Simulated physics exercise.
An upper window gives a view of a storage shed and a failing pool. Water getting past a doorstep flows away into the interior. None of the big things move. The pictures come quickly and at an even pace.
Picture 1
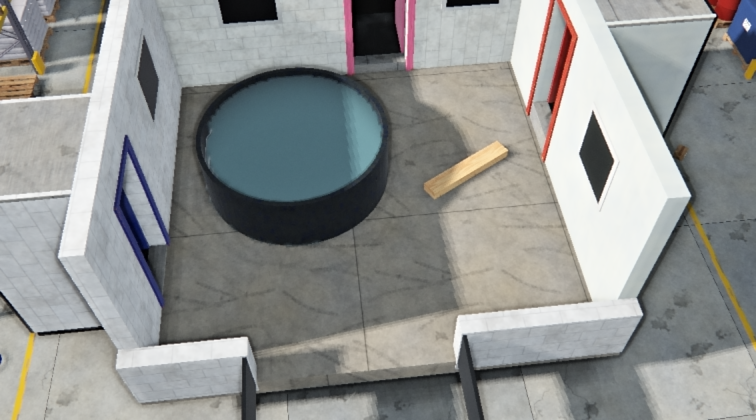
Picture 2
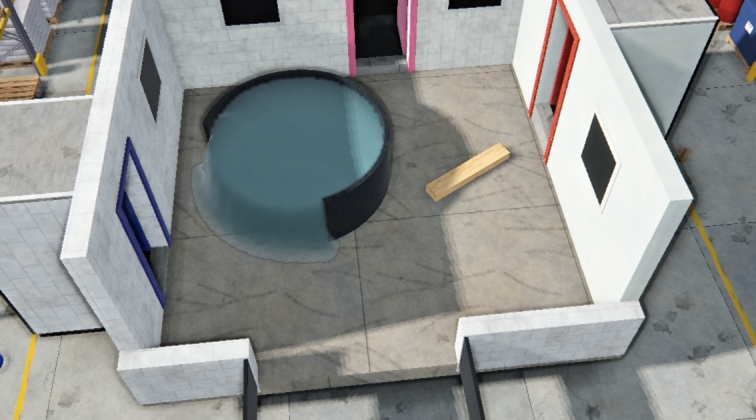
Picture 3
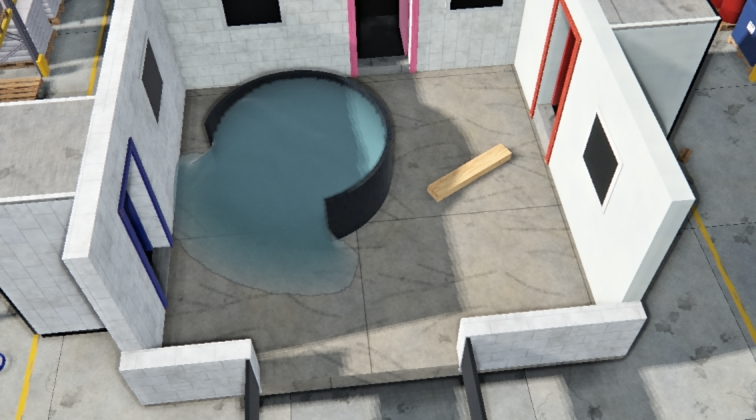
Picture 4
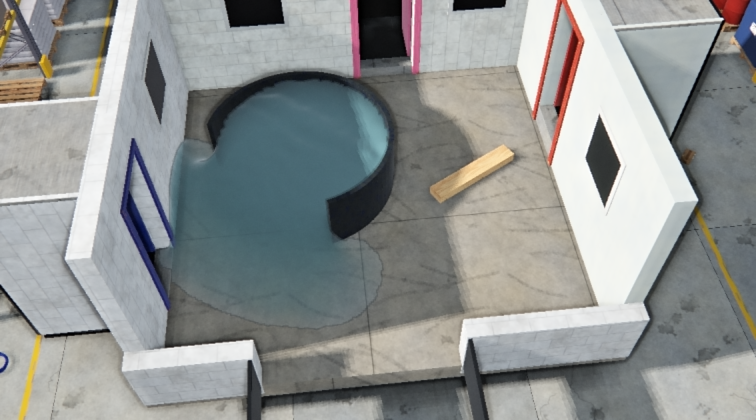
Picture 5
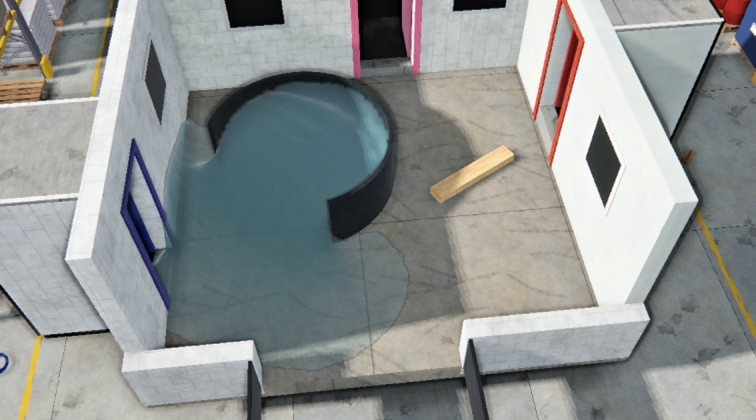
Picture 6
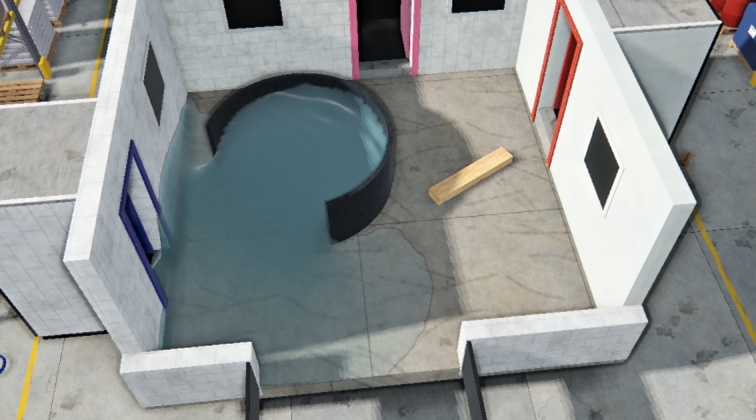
A round black pool full of water lost the front left part of its wall, and the water poured out across the concrete floor, spreading to the blue-framed doorway and the low front wall.
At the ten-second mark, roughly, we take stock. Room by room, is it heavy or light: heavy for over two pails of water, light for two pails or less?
Red door - light; pink door - light; blue door - heavy.
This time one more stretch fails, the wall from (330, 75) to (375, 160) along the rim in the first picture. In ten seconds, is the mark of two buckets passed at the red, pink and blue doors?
I reckon the red door will get past the mark, the pink door will get past the mark, and the blue door will get past the mark.
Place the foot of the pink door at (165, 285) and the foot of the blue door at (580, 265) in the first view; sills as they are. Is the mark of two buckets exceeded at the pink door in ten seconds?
Pink: Exceeds the limit.
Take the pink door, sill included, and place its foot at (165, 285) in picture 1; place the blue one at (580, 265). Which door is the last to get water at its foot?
My pick is the red one.
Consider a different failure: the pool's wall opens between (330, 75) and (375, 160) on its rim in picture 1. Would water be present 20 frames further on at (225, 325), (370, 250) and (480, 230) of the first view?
In turn: Untouched, untouched, swamped.
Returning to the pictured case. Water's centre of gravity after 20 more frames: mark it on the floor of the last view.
Roughly at (292, 226).
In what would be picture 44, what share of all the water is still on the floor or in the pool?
Roughly 58 percent.
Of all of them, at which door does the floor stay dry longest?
I'd say the red one.
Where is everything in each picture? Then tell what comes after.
In the first picture, still water in the pool at (293, 135).
In the second picture, the front is at (333, 253), out from the gap at (236, 215).
In the third picture, water pours out at (238, 218) and has run to (345, 281).
In the fourth picture, the front is at (367, 299), out from the gap at (241, 221).
In the fifth picture, the front is at (392, 313), out from the gap at (242, 222).
In the sixth picture, the front is at (187, 102), out from the gap at (240, 224).
A moment on, water covers 40 % of the floor; the red door not reached, the pink door not reached, the blue door far over two buckets in.
Next, water covers 40 % of the floor; the red door not reached, the pink door wet at the sill, nothing in, the blue door far over two buckets in.
Then, water covers 80 % of the floor; the red door not reached, the pink door wet at the sill, nothing in, the blue door far over two buckets in.
Later, water covers 90 % of the floor; the red door wet at the sill, nothing in, the pink door wet at the sill, nothing in, the blue door far over two buckets in.
In the end, water covers 95 % of the floor; the red door wet at the sill, nothing in, the pink door wet at the sill, nothing in, the blue door far over two buckets in.
